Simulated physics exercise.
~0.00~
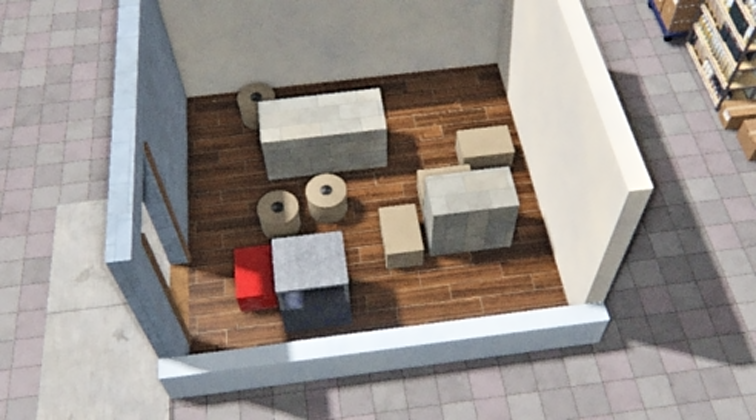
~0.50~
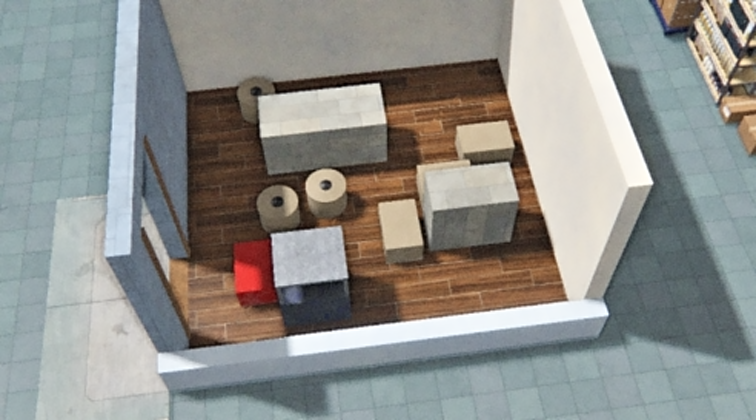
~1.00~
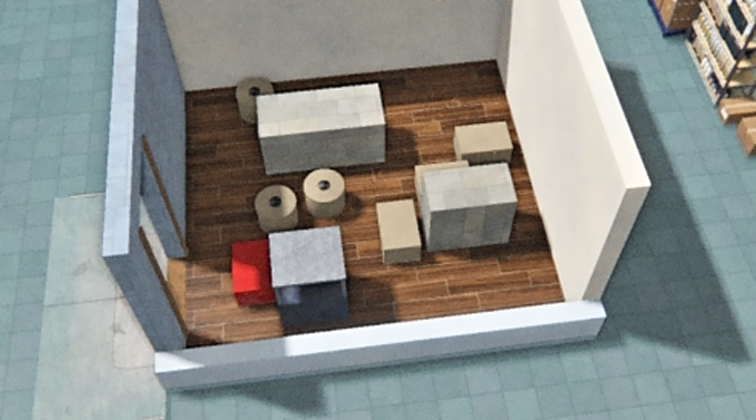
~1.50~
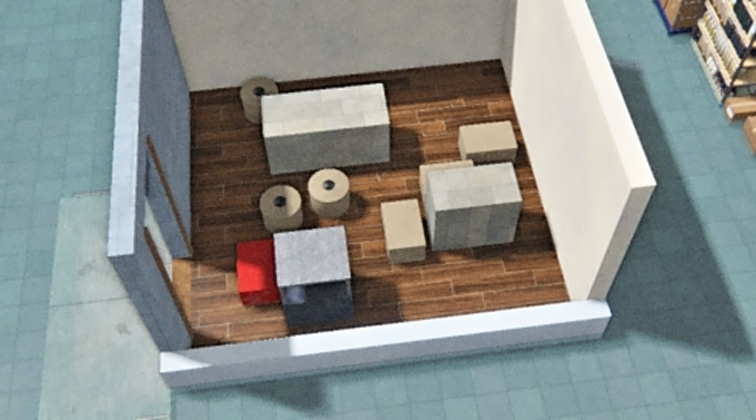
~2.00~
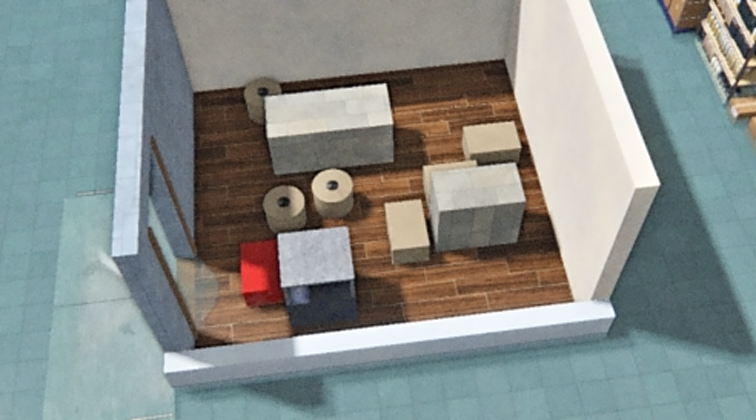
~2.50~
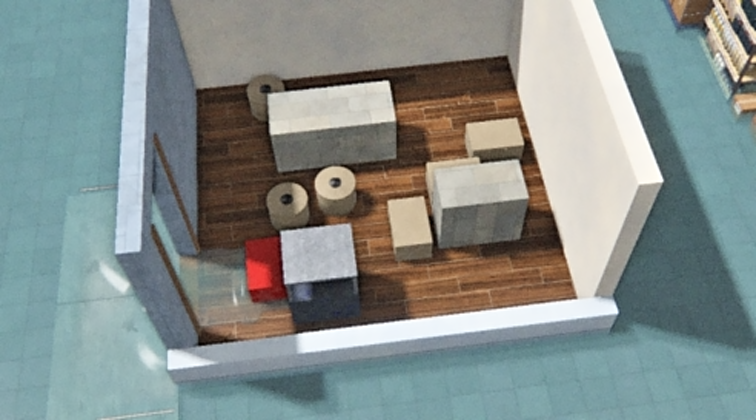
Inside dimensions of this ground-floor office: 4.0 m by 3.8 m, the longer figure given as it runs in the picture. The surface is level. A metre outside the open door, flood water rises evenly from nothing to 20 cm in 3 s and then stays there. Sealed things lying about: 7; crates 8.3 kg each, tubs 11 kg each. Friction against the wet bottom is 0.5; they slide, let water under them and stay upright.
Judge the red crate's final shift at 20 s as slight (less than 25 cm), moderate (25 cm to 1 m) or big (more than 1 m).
Big.
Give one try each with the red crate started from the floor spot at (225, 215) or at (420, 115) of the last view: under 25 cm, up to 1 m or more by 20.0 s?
Try one: Large displacement; try two: Large displacement.
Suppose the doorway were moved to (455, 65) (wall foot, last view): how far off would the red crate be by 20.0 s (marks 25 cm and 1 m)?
In that case the red crate would have shifted a modest distance.
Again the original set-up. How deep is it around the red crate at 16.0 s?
Depth: About 8 cm.
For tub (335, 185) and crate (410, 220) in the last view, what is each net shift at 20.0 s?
Respectively 150 and 60 centimetres.
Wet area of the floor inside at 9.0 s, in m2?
Somewhere about 13 m2, give or take.
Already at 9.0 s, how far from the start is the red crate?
About 150 cm by then.
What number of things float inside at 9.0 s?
Count: 5.
After 4.0 s the red crate is near (270, 250), 0.1 m from its start, afloat; 1 afloat.
After 9.0 s the red crate is near (401, 192), 1.7 m from its start, afloat; 5 afloat.
After 16.0 s the red crate is near (383, 87), 2.7 m from its start, afloat; 7 afloat.
After 20.0 s the red crate is near (262, 88), 2.4 m from its start, afloat; 7 afloat.
